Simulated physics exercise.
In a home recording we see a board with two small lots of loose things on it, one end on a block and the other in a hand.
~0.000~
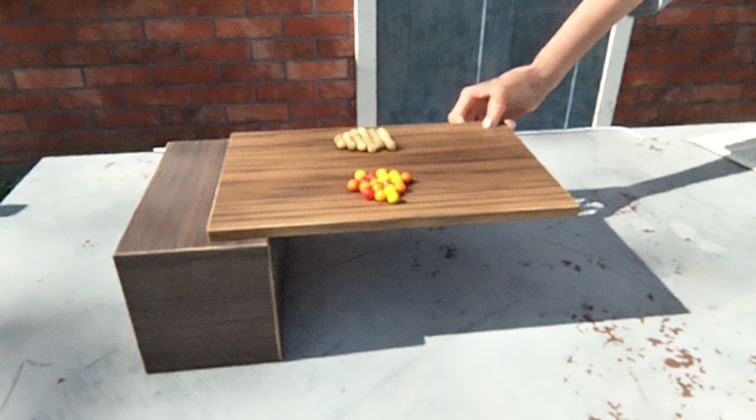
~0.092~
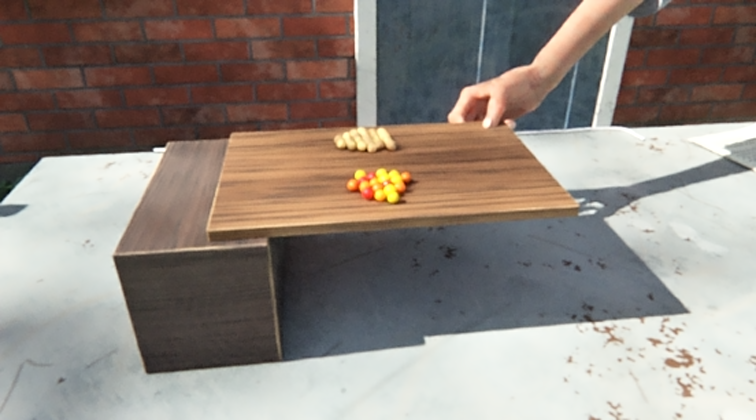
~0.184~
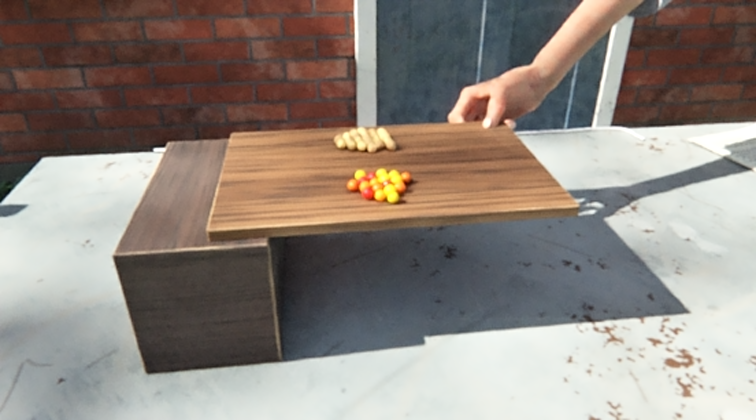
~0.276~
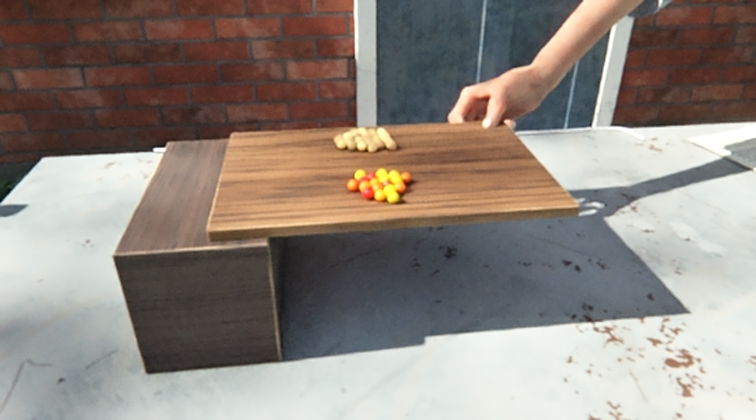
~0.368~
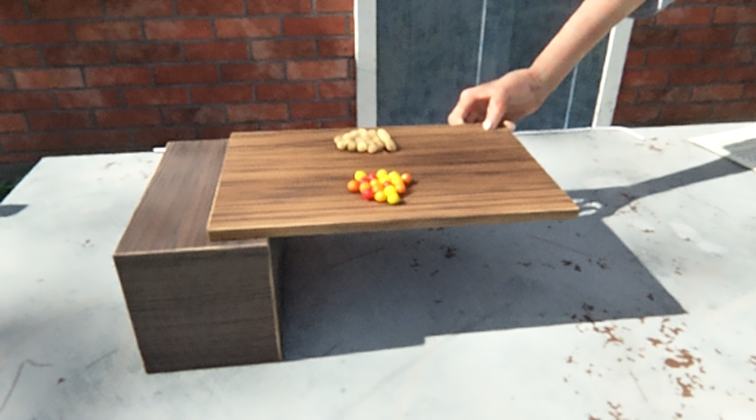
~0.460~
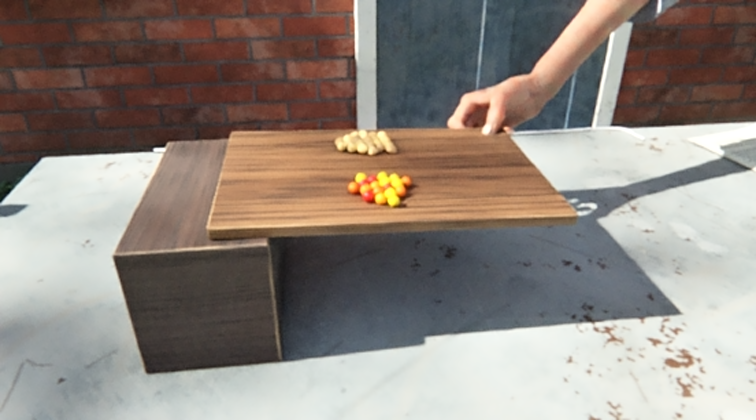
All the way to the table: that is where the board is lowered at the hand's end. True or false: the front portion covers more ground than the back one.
True.
Around 0.75 s, board sloping at 11°; front portion all still on the board; back portion all still on the board.
Around 1.12 s, board sloping at 23°; front portion most still on the board; back portion all still on the board.
Around 1.51 s, board resting at 29°; front portion mostly up to a board's length out; back portion mostly less than half a board's length out.
Finally (3.4 s), board resting at 29°; front portion mostly more than two board lengths out, about a quarter gone off the table; back portion mostly less than half a board's length out; the front portion has gone farther.
